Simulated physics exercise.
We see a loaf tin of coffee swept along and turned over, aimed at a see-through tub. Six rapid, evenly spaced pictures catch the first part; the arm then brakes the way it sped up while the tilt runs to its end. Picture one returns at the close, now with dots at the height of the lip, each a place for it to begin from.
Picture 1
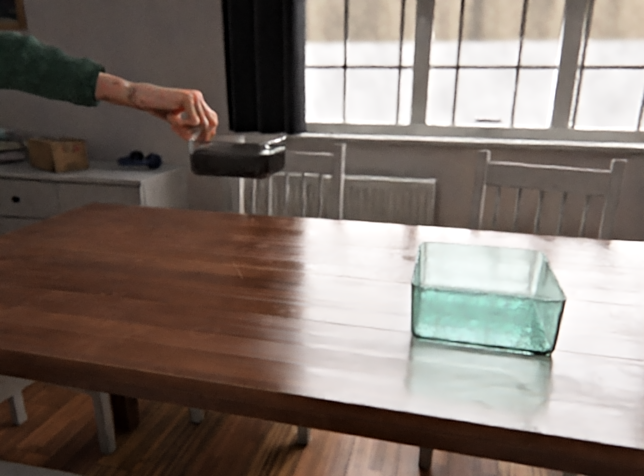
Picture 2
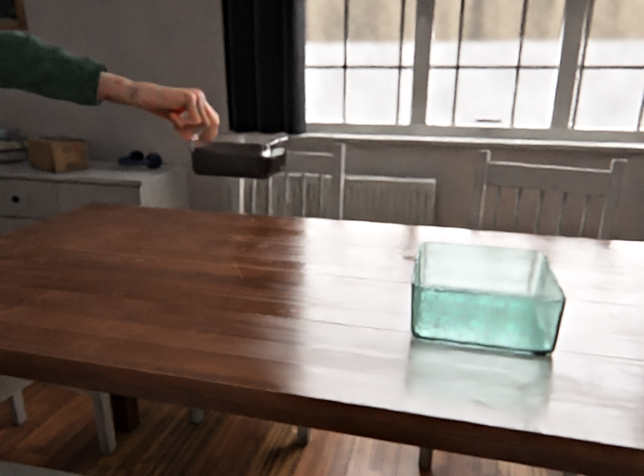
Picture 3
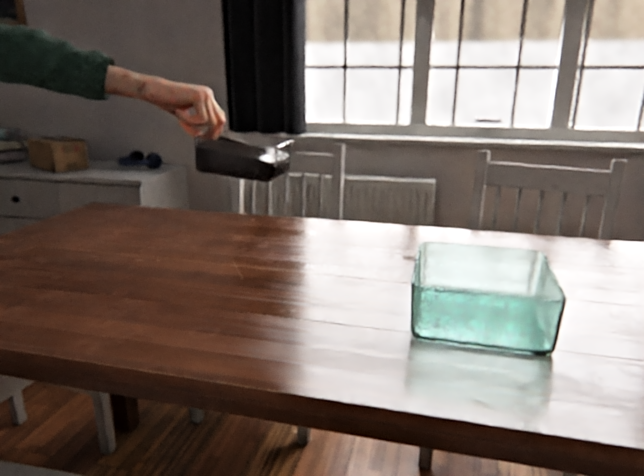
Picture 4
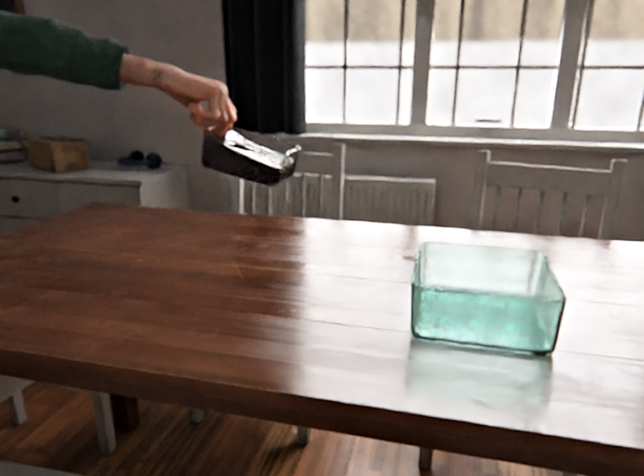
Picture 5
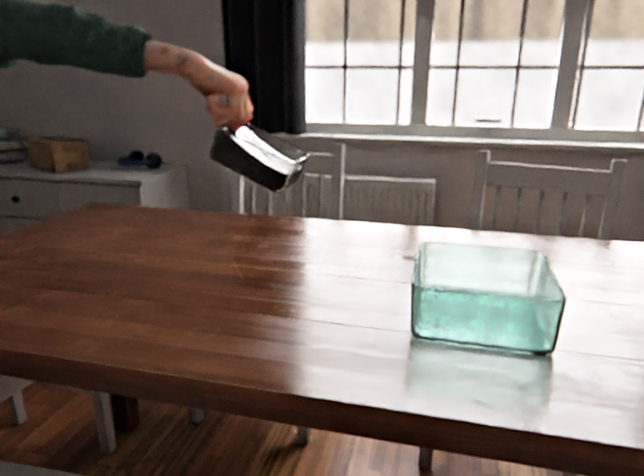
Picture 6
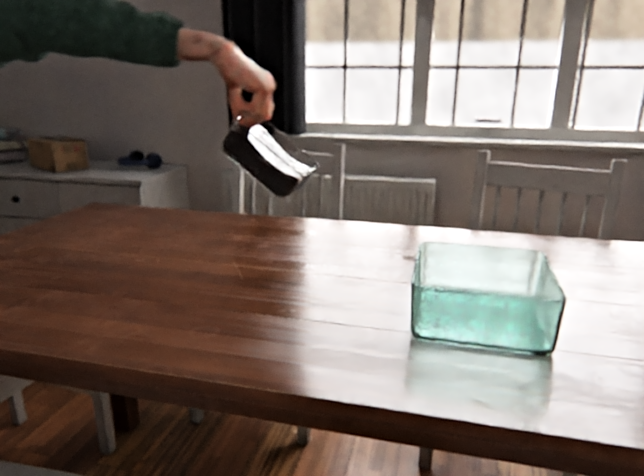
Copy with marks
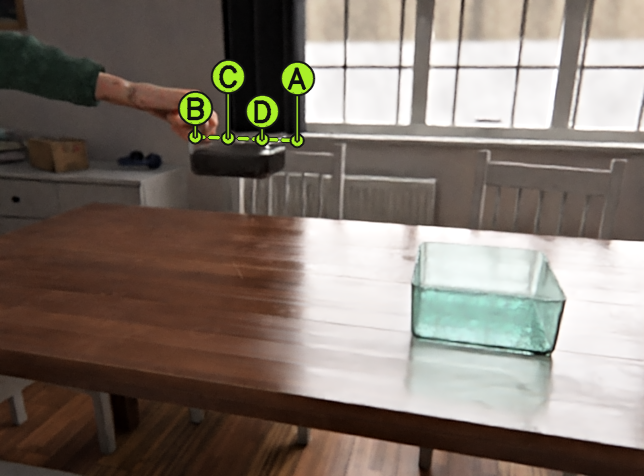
The clip opens on a hand in a green sleeve holding a small dark tin level above a wooden table, left of a clear tub of greenish liquid. The hand moves the tin rightward and slightly down, tilting it more and more steeply toward the tub, while nothing leaves it.
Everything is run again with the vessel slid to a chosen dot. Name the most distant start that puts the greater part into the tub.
Use place A.
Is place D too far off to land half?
Yes, that goes wrong.
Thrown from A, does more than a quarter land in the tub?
Yes.
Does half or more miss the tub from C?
Yes, it does.
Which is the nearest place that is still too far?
The answer is D.
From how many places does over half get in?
One of them.
On the marked copy, A at (297, 140); B at (195, 136); C at (228, 138); D at (262, 139).
For place A, about 69 % lands in the tub, 16 % falls short and 16 % goes beside or beyond.
For place B, about 0 % lands in the tub, 100 % falls short.
For place C, about 0 % lands in the tub, 99 % falls short.
For place D, about 6 % lands in the tub, 89 % falls short and 5 % goes beside or beyond.
